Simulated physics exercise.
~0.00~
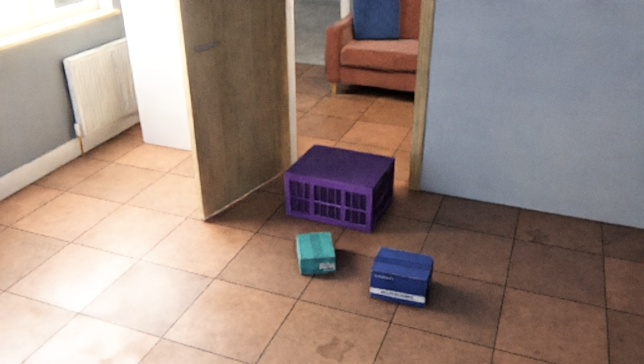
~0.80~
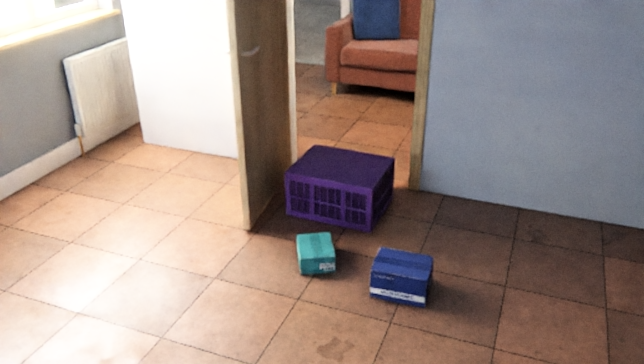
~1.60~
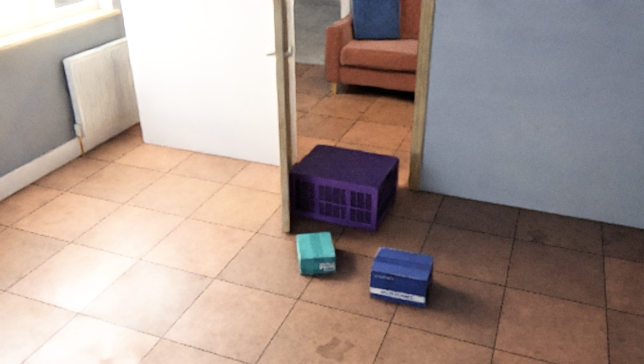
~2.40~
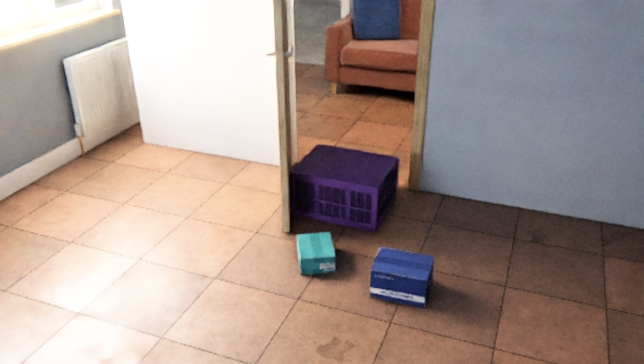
A room with terracotta floor tiles is seen from above, looking toward a doorway with an orange armchair and a blue cushion beyond it. A purple slatted crate sits in the opening, with a small turquoise box and a blue box on the floor in front of it, and a white radiator at the far left. The wooden door, standing wide open on the left, swings to the right toward the crate. Its edge meets the crate and nudges it very slightly. The door then stops, still well open against the crate, while the two small boxes stay where they were.
